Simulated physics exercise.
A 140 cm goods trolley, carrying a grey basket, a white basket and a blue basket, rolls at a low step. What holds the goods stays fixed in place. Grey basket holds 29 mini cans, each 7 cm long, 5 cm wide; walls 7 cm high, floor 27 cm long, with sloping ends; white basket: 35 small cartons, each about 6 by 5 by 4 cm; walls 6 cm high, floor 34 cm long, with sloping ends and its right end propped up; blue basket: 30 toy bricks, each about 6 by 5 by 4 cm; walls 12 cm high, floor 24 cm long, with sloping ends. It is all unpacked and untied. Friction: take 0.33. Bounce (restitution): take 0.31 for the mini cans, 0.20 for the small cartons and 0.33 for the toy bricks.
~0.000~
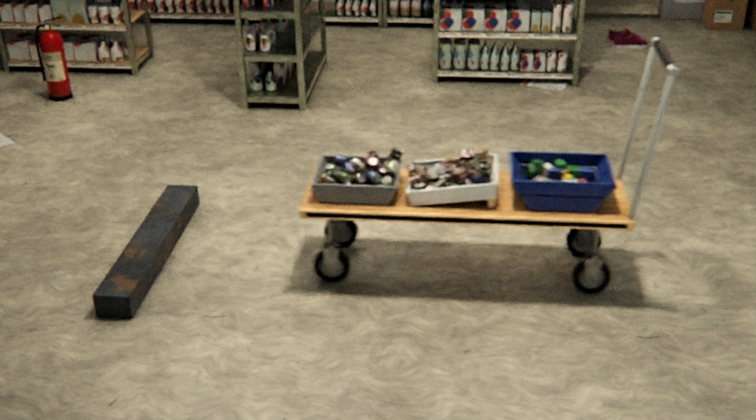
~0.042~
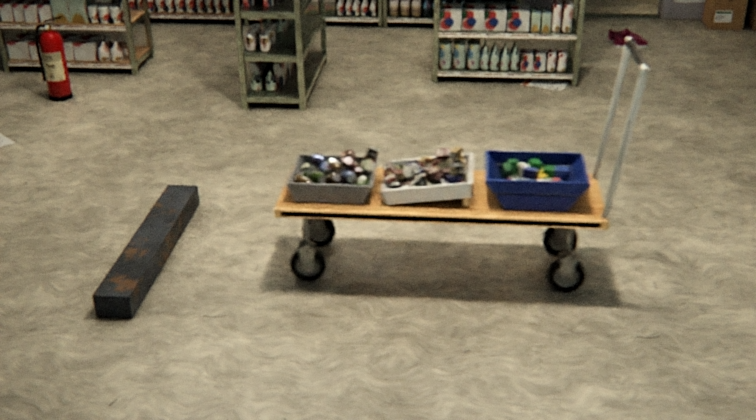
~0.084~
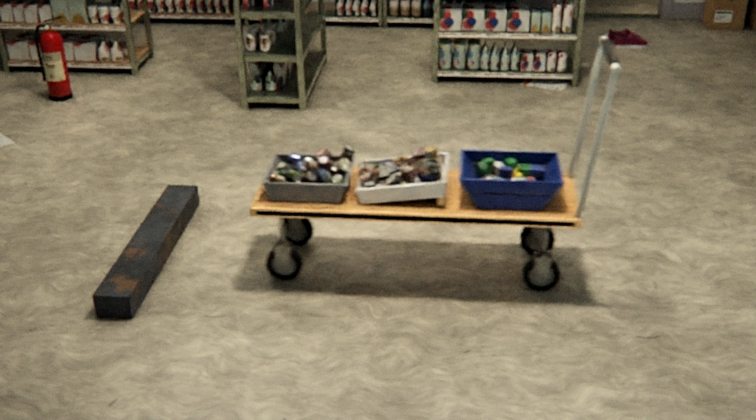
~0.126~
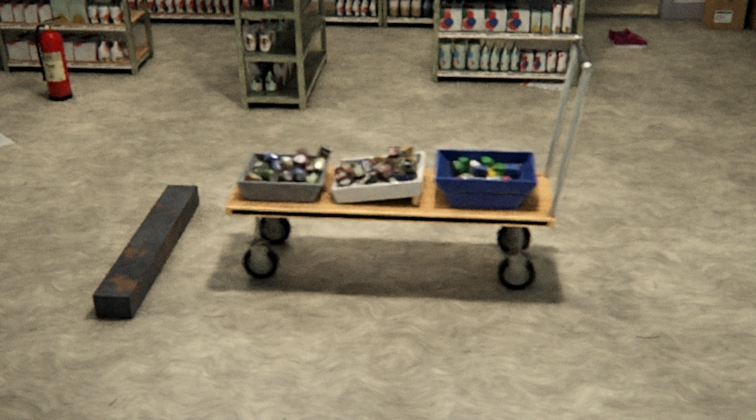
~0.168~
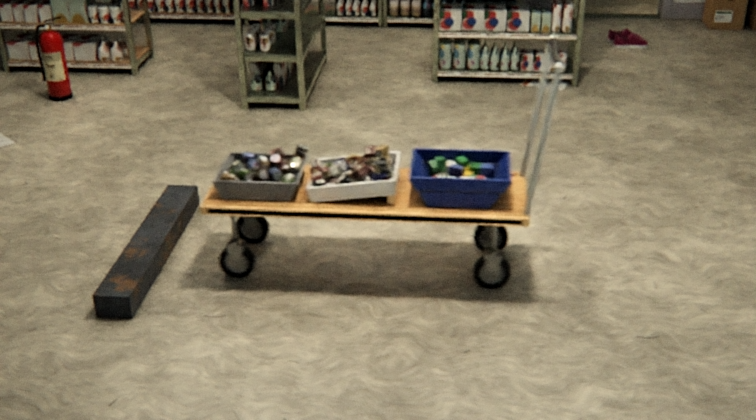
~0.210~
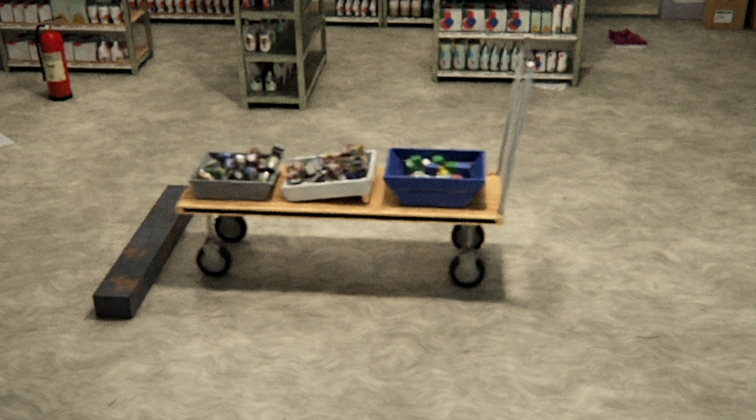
A flat wooden trolley with black wheels and an upright metal handle at its right end carries a grey, a white and a blue basket, left to right, each filled with small items. It stands on a mottled concrete floor, seen from slightly above, with stocked shelves and a red extinguisher behind and a dark beam at left. The trolley rolls steadily leftward, nearing the beam, while the camera stays still.
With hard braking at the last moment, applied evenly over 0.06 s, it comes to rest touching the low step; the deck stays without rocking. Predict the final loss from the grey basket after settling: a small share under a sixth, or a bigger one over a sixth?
In the end the grey basket has shed a bigger share, over a sixth.
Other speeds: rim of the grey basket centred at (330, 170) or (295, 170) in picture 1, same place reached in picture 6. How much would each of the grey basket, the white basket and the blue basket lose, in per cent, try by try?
Grey basket: 20 / 10 percent; white basket: 30 / 20 percent; blue basket: 0 / 0 percent.
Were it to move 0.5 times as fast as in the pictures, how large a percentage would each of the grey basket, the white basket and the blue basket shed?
Then the grey basket sheds 0 per cent, the white basket 10 per cent, and the blue basket 0 per cent.
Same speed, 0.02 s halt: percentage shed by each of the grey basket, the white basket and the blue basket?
That way you'd get grey basket at 40, white basket at 40, and blue basket at 10 percent.
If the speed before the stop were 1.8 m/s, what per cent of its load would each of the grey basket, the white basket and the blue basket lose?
Grey basket 20 %, white basket 30 %, blue basket 0 %.
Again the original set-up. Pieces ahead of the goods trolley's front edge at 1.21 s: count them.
About 8.
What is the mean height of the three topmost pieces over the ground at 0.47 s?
Their middles sit some 64 cm up.
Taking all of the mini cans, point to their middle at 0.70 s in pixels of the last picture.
Roughly (176, 174).
After 0.25 s, the brake bites.
After 0.35 s, the grey basket has all 29, the white basket is down by 3 of 35 and the blue basket has all 30.
After 0.47 s, the grey basket is down by 8 of 29, the white basket is down by 8 of 35 and the blue basket is down by 1 of 30.
After 0.70 s, the grey basket is down by 9 of 29, the white basket is down by 11 of 35 and the blue basket is down by 1 of 30.
Final count (at 1.21 s), the grey basket is down by 9 of 29, the white basket is down by 11 of 35 and the blue basket is down by 1 of 30. Asked share, 9 of 29, 31 per cent.
